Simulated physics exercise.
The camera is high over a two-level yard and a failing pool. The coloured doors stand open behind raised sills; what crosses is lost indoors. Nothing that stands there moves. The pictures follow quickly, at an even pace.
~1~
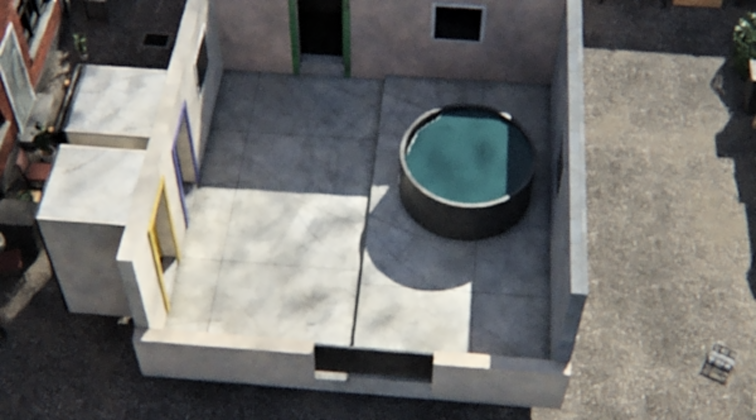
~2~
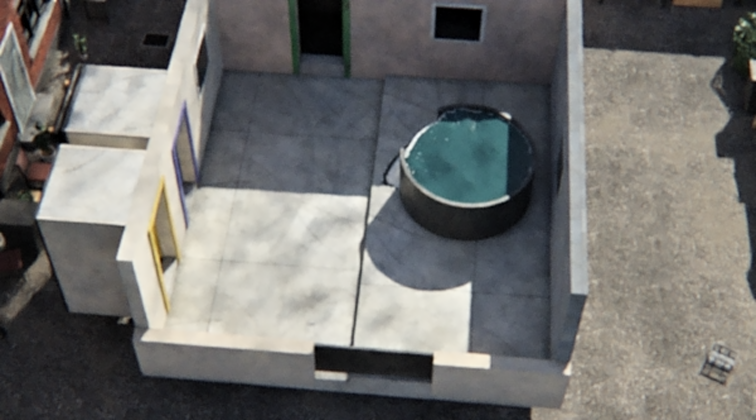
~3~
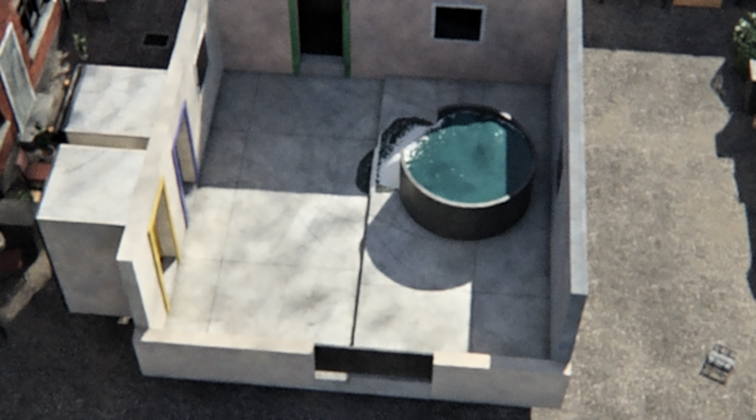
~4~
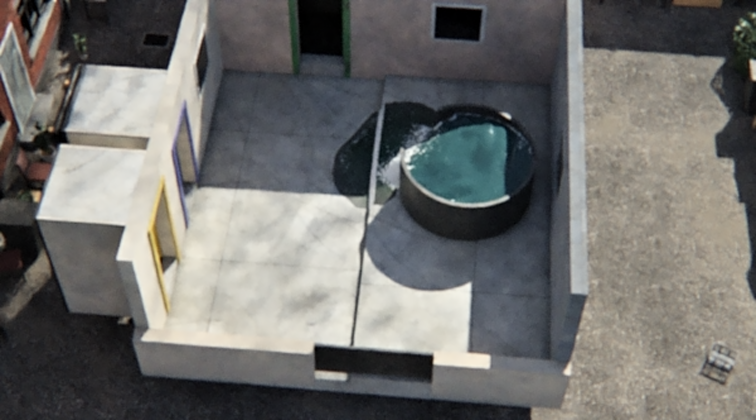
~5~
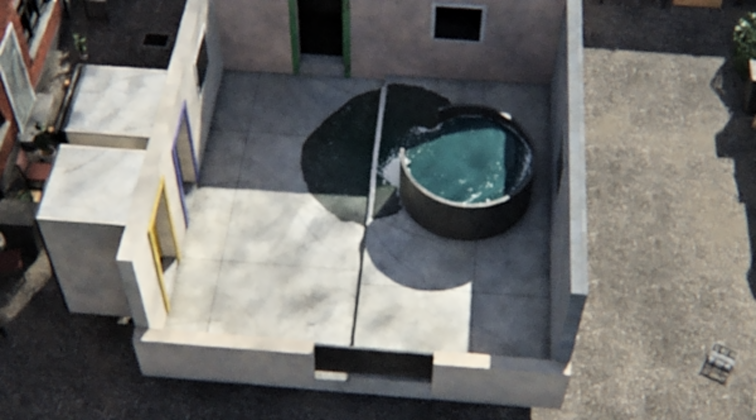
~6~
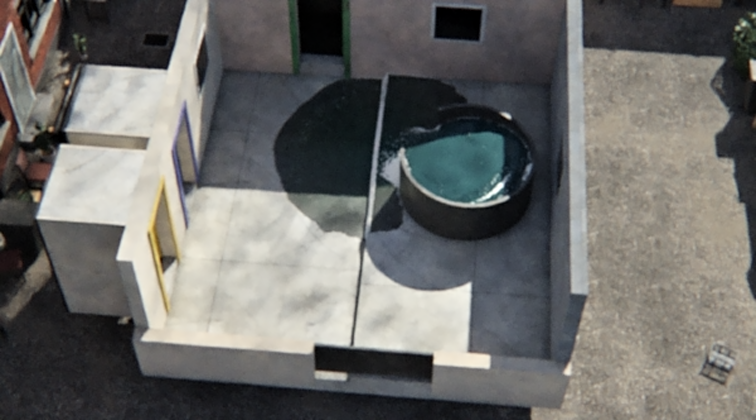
A walled, pale-paved yard is seen from high above by a still camera, with rough grey ground outside its walls. A round dark-sided pool of teal water stands on the right, with a green-framed doorway at the back, purple and yellow ones on the left, and a dark opening in the front wall. The pool water lies calm, then ripples and pours from its left side, spreading leftward across the paving in a widening dark sheet.
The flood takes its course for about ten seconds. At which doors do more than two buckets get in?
In the end: The green door holds within the limit; the blue door floods; the yellow door holds within the limit.
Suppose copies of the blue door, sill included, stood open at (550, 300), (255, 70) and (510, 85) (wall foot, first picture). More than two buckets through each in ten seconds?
One after the other: Holds, floods, is under.
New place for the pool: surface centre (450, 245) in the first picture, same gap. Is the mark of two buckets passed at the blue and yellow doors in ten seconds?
One by one: Blue passes that mark, yellow is under.
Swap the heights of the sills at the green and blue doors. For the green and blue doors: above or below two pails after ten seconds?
In short: Green lets more in; blue keeps below it.
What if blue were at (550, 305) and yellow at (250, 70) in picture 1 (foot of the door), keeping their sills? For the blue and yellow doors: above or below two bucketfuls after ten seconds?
Then: The blue door holds, the yellow door goes over.
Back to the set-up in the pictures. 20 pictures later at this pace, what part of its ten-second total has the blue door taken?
Roughly 45 per cent.
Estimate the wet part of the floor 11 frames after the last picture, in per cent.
Near 40 in a hundred.
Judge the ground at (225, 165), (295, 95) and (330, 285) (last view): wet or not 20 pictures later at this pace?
In that order: Wet, wet, free of water.
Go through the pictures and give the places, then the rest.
Still water in the round pool at (468, 156), in the first frame.
Water pours out at (414, 148) and has run to (391, 185), in the second frame.
Water pours out at (414, 151) and has run to (362, 185), in the third frame.
Water pours out at (414, 152) and has run to (337, 173), in the fourth frame.
The front is at (309, 144), out from the gap at (414, 152), in the fifth frame.
The front is at (281, 142), out from the gap at (414, 152), in the sixth frame.
A moment on, water covers 40 % of the floor; the green door wet at the sill, nothing in, the blue door wet at the sill, nothing in, the yellow door not reached.
Next, water covers 40 % of the floor; the green door wet at the sill, nothing in, the blue door over two buckets in, the yellow door not reached.
Then, water covers 50 % of the floor; the green door wet at the sill, nothing in, the blue door far over two buckets in, the yellow door wet at the sill, nothing in.
Later, water covers 75 % of the floor; the green door wet at the sill, nothing in, the blue door far over two buckets in, the yellow door wet at the sill, nothing in.
In the end, water covers 90 % of the floor; the green door wet at the sill, nothing in, the blue door far over two buckets in, the yellow door wet at the sill, nothing in.
